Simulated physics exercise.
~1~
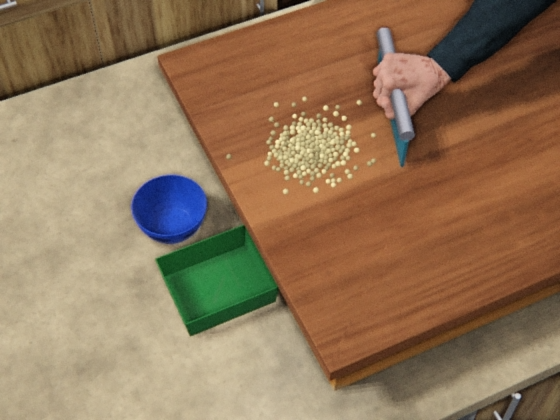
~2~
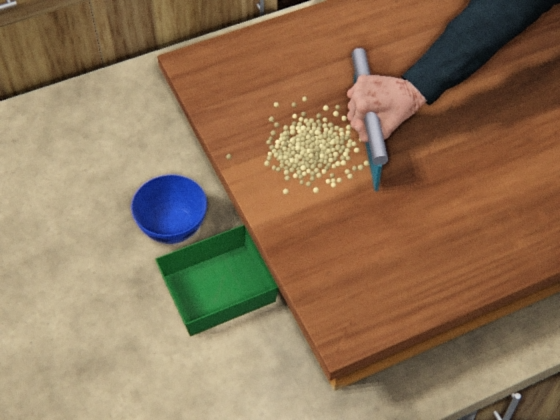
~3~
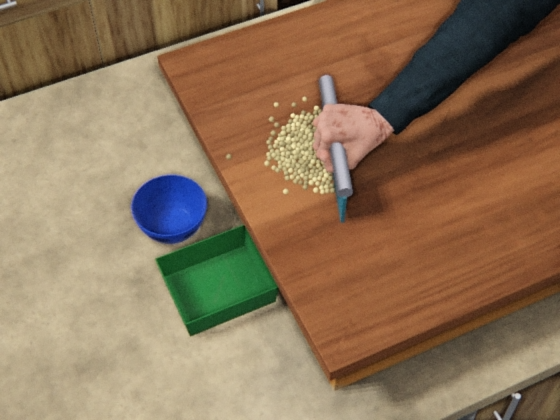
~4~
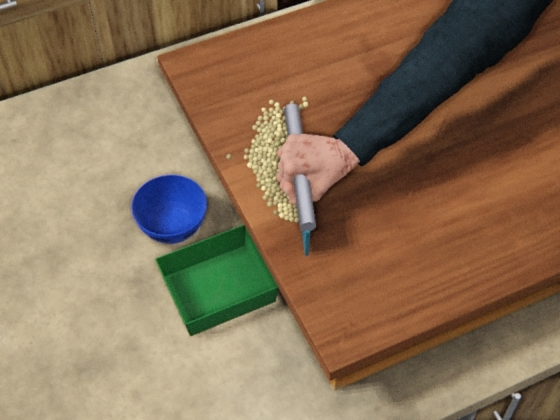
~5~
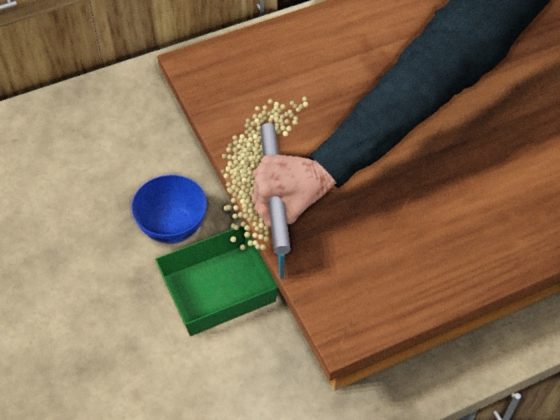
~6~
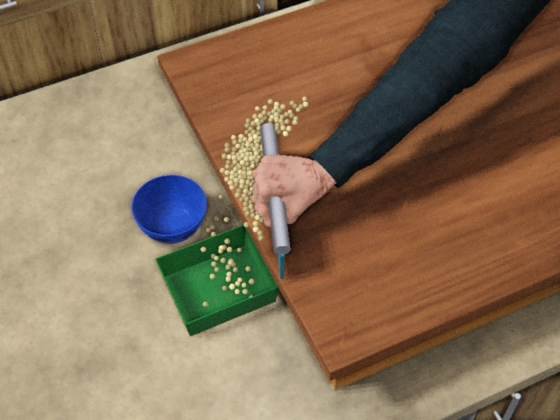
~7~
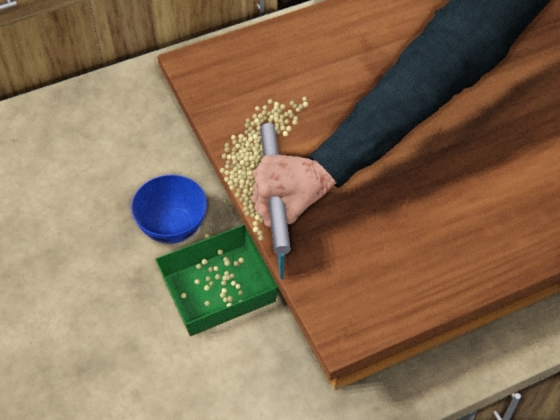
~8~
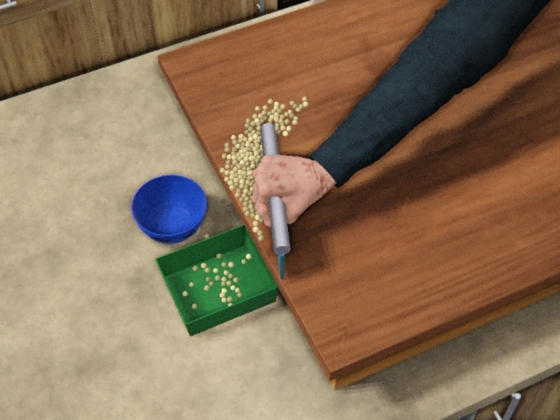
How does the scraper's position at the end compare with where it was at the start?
It started out on the board to the right of the bean pile, and it ended farther left and lower down, at the board's left edge beside the green tin.
